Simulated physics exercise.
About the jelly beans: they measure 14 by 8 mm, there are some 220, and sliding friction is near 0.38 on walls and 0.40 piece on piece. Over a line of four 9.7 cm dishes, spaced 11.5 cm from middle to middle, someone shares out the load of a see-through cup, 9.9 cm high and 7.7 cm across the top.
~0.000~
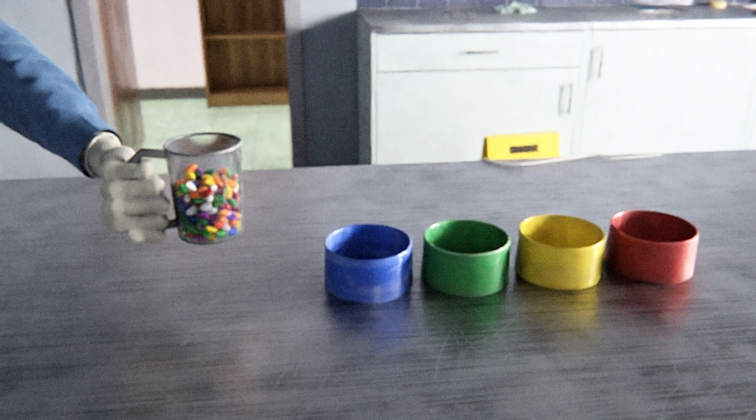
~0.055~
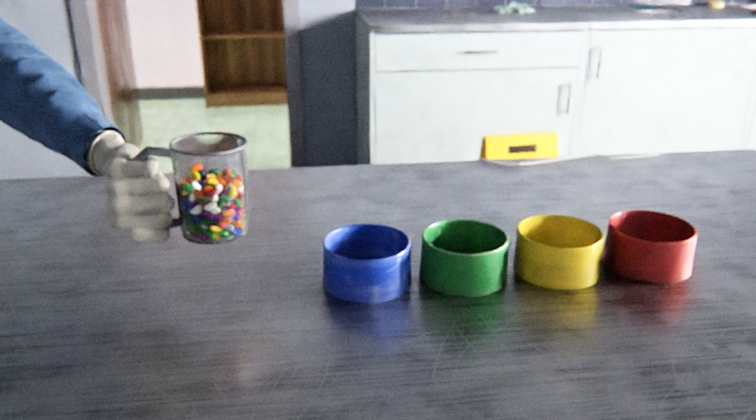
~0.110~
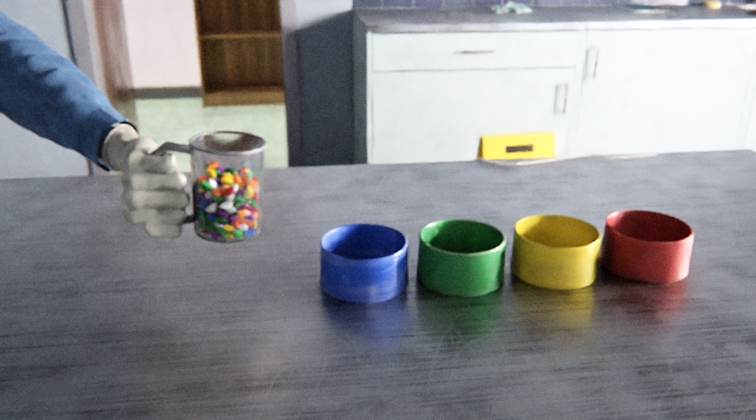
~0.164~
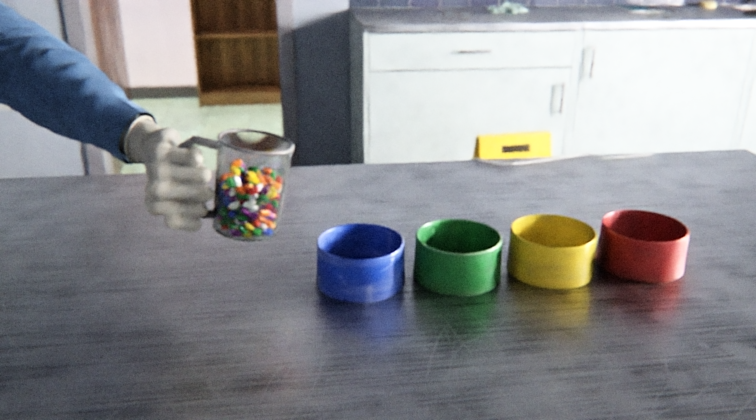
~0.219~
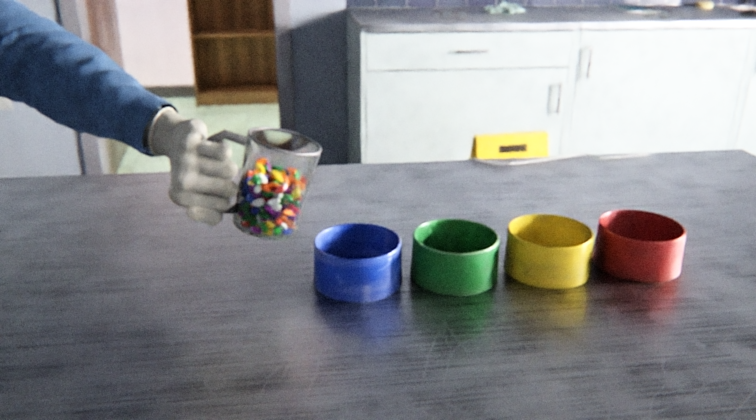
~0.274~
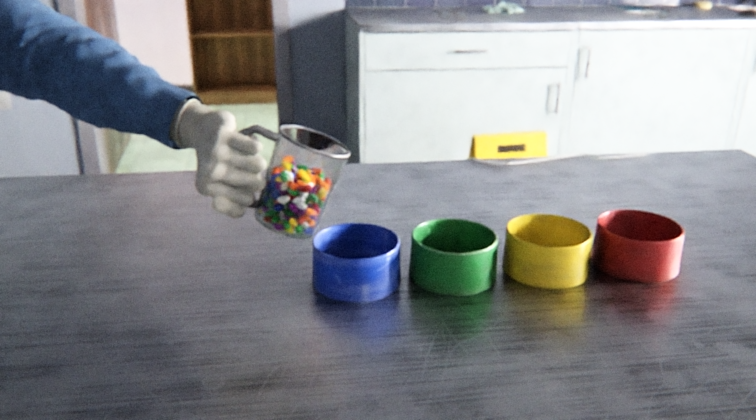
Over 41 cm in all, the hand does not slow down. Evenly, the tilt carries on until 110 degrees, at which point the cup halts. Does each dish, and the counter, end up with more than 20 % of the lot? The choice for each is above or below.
Red - above it, blue - below it, green - below it, yellow - below it, counter - above it.
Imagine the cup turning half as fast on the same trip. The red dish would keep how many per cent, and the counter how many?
Shares: Red at 40; counter at 60.
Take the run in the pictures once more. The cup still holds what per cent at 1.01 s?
Close to 90 % of the load.
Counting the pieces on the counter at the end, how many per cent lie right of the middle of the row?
Near 100 percent ends up there.
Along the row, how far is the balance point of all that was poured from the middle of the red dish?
The load's average lands around 3 cm in the minus-x direction.
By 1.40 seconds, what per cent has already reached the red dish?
I'd say close to 20 per cent at that point.
After 0.71 s, tilt 63 degrees; cup holds 100 %.
After 1.01 s, tilt 92 degrees; cup holds 90 %, red 5 %.
Then, at 1.40 s, tilt 110 degrees; cup holds 60 %, red 20 %.
At rest (2.8 s), red 40 %, blue 0 %, green 0 %, yellow 0 %, counter 60 %.
